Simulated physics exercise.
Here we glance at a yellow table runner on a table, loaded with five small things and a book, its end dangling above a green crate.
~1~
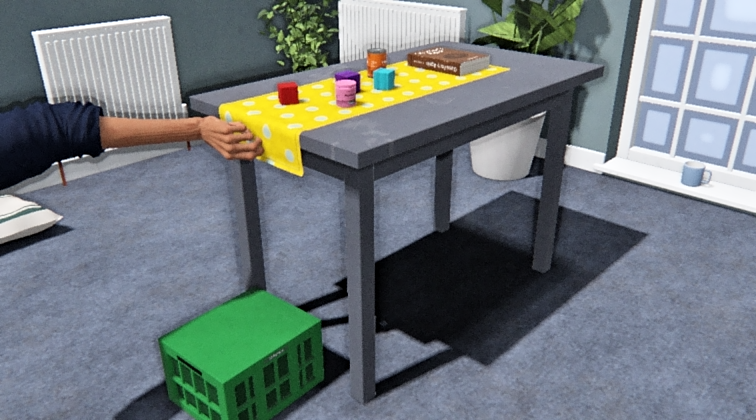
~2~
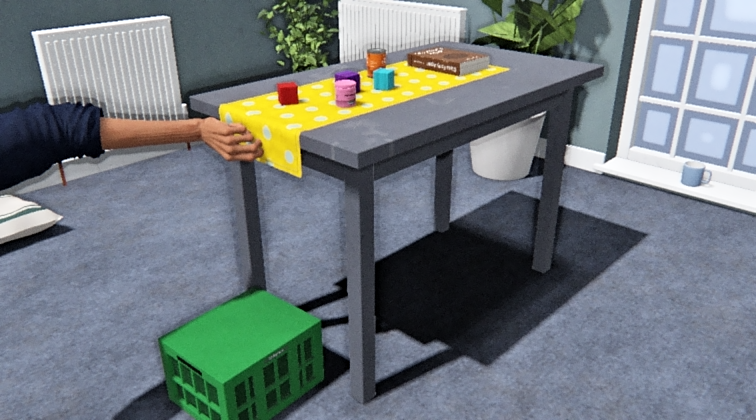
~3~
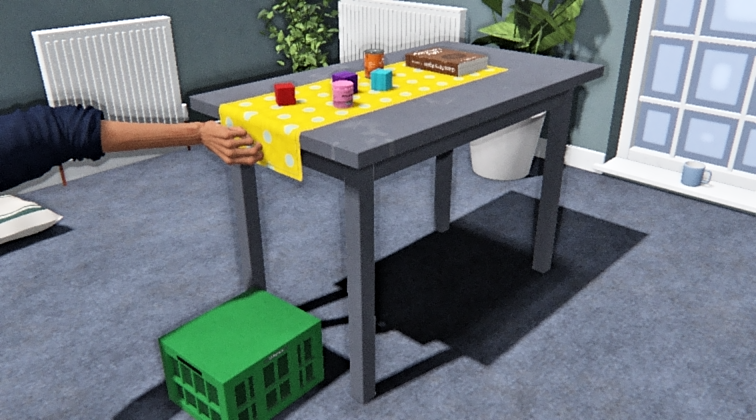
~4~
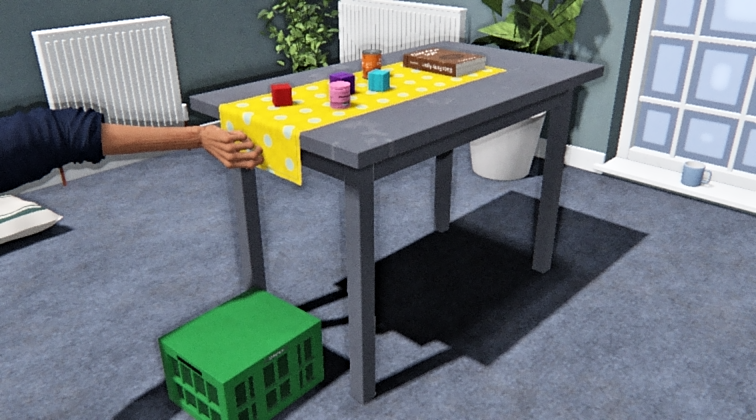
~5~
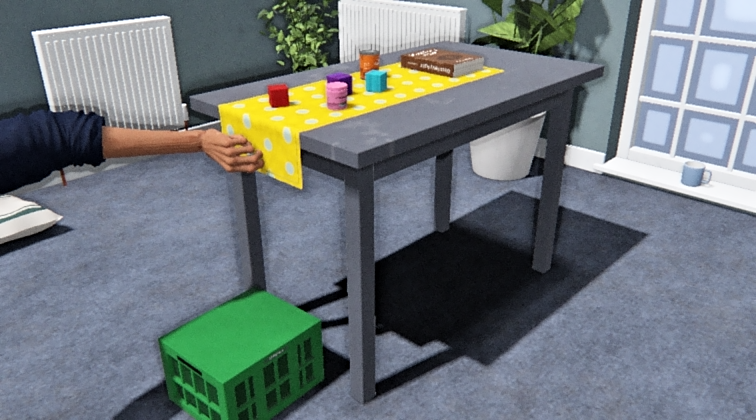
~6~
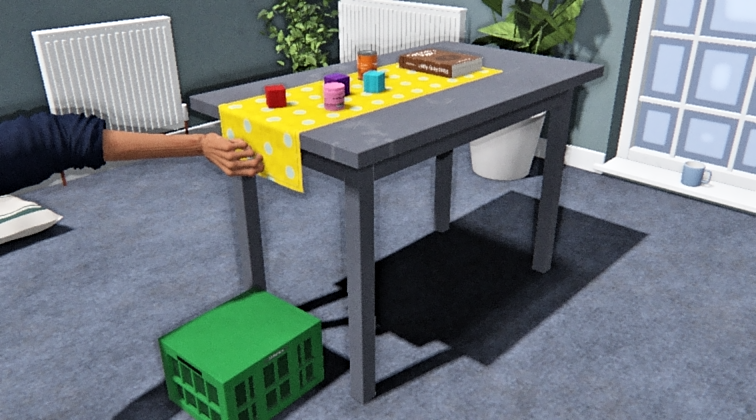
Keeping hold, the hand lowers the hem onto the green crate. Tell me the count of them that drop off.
The number that drops will be four.
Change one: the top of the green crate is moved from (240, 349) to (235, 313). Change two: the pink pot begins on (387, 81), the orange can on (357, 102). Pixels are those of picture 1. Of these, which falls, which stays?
Here's what happens: The pink pot remains aboard, the orange can leaves its perch.
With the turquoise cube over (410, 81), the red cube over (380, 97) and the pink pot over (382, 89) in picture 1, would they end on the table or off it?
Result - turquoise cube still up, red cube down, pink pot down.
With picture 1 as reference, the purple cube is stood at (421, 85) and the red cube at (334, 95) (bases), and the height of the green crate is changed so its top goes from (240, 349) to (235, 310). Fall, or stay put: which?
Purple cube: Safe; red cube: Lost.
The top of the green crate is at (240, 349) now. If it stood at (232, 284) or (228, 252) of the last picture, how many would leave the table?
If so, 2 and 1.
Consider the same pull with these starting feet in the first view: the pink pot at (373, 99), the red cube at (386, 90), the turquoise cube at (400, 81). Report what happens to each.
Pink pot dropped, red cube dropped, turquoise cube kept.
Early on, hem near (265, 234); red cube gone.
Midway, hem near (268, 294); red cube, pink pot and purple cube gone.
Finally, hem on the crate; red cube, pink pot, purple cube and turquoise cube gone. Over the edge go four.
